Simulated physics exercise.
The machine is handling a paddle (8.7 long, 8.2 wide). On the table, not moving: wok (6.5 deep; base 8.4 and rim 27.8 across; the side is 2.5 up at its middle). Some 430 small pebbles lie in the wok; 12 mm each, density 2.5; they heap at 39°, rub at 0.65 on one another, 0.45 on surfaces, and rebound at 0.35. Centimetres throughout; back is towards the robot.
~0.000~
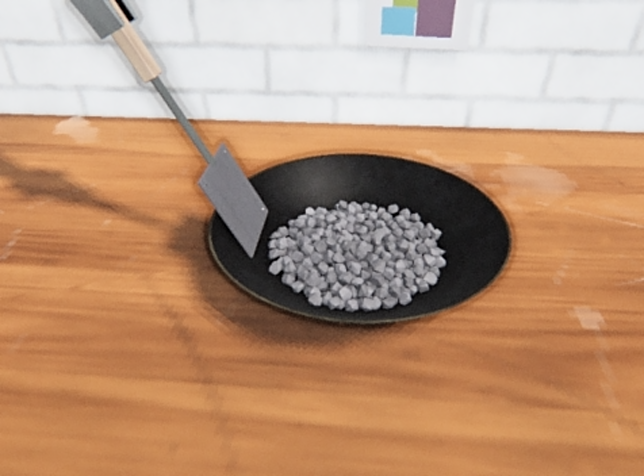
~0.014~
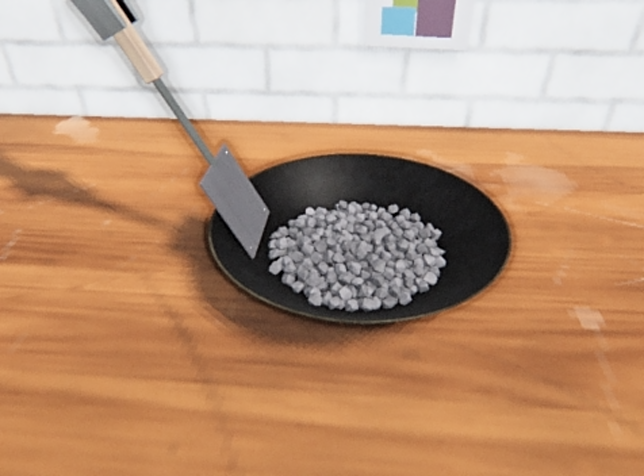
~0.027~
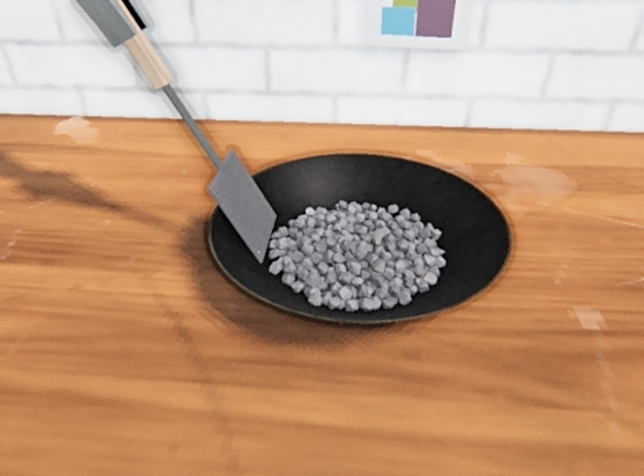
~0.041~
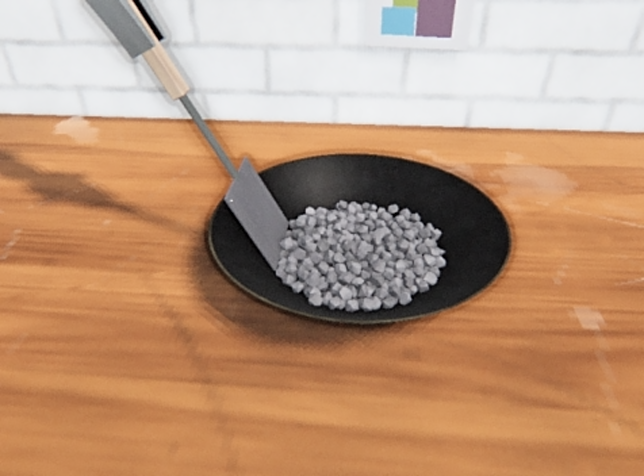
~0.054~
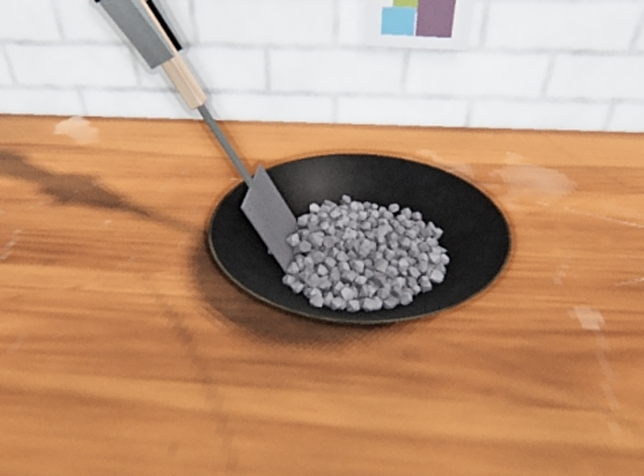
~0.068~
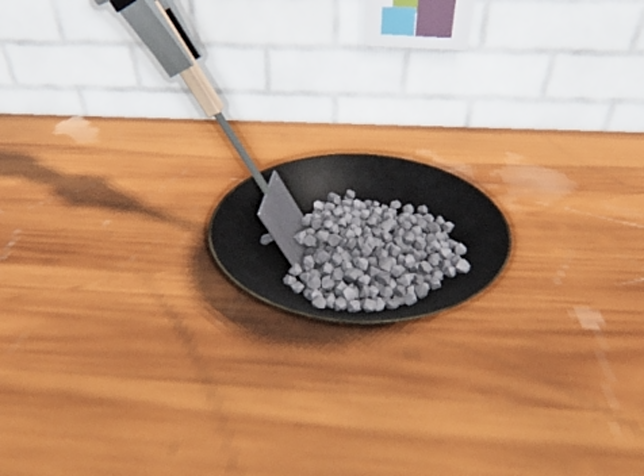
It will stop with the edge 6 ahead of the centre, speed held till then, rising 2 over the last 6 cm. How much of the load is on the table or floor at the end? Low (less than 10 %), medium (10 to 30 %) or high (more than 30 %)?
On the table or floor the share is high, more than 30 %.
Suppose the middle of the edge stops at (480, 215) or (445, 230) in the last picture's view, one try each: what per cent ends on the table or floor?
About 65 and 60 per cent.
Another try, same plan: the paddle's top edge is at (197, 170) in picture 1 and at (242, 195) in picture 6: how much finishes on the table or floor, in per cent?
Some 25 per cent.
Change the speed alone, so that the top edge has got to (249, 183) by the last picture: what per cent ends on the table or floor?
Some 25 per cent.
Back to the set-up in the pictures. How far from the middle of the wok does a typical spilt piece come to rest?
Some 26 cm.
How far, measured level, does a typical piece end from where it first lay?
About 13 cm.
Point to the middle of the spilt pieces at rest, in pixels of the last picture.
Near (596, 274).
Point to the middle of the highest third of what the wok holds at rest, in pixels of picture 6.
Around (448, 241).
By 0.10 s, sloping 63°, highest piece 9 above the table; 431 in the wok, 1 on the blade or in flight.
By 0.13 s, sloping 63°, highest piece 12 above the table; 422 in the wok, 10 on the blade or in flight.
By 0.35 s, sloping 63°, highest piece 9 above the table; 246 in the wok, 109 on the table or floor, 77 on the blade or in flight.
By 1.40 s, sloping 63°, highest piece 7 above the table; 246 in the wok, 186 on the table or floor.
Final count, 246 in the wok, 186 on the table or floor. That is 43 % on the table or floor.
